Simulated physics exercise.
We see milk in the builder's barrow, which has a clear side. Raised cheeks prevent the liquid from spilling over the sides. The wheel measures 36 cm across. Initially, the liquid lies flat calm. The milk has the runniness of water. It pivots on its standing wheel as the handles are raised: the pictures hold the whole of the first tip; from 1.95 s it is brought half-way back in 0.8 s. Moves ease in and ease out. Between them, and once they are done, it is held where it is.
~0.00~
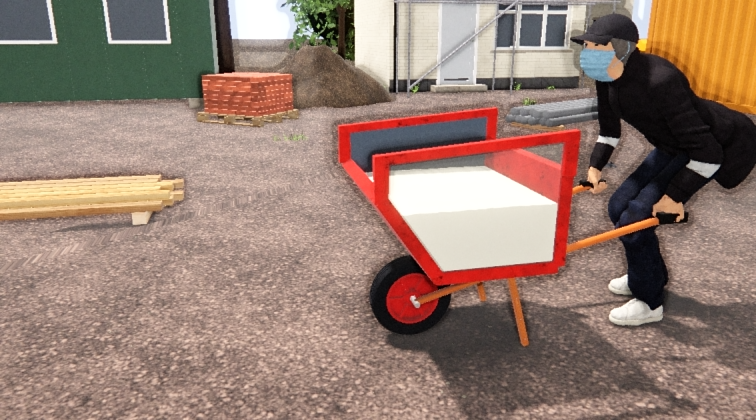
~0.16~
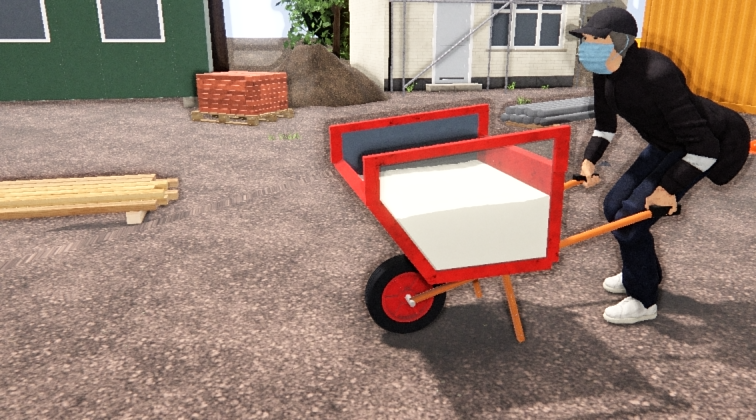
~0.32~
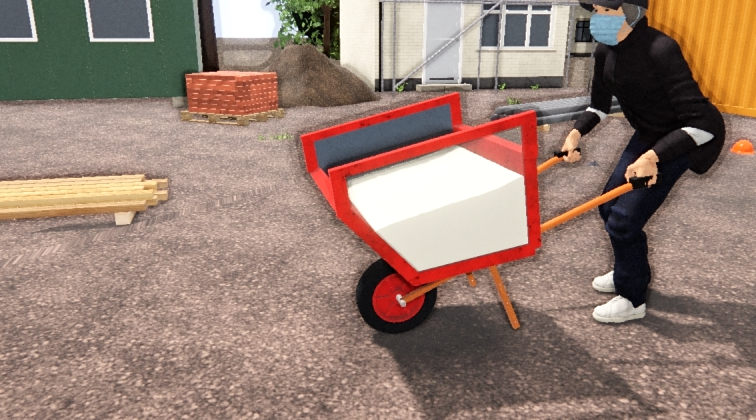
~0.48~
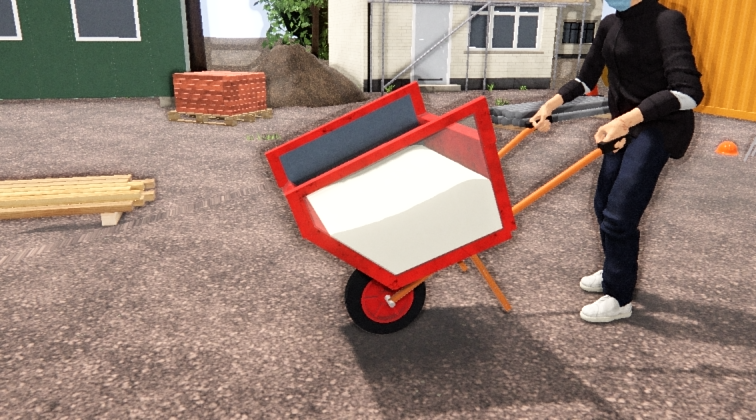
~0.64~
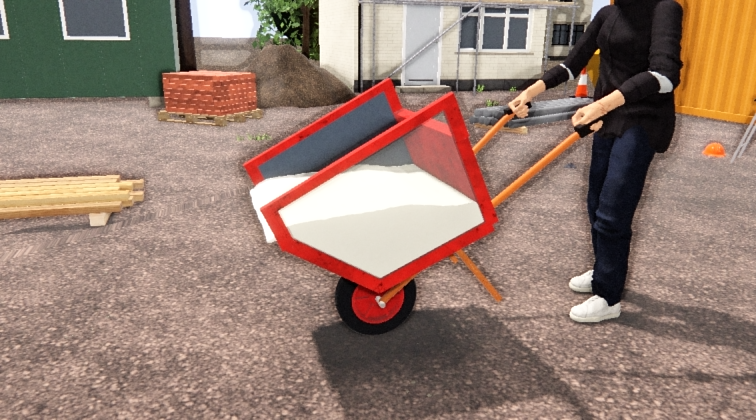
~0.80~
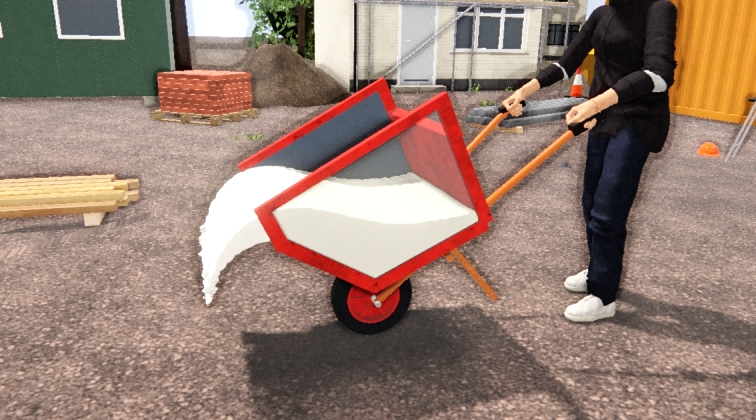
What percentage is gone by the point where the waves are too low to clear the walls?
About 52 per cent has gone by then.
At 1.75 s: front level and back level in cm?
About 18 cm at the front, 6 cm at the back.
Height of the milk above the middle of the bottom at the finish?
Close to 12 cm of depth there.
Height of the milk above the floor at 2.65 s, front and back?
At the front 16 cm, at the back 4 cm.
By 1.75 s the barrow is at 25° forwards, the surface stands 6 cm at the back and 17 cm at the front; 47 per cent has gone, over the front.
By 2.65 s the barrow is at 13° forwards, the surface stands 4 cm at the back and 16 cm at the front; 49 per cent has gone, over the front.
By 3.55 s the barrow is at 13° forwards, the surface stands 4 cm at the back and 18 cm at the front; 50 per cent has gone, over the front.
By 5.64 s 52 per cent has gone, over the front, 42 of 82 litres.
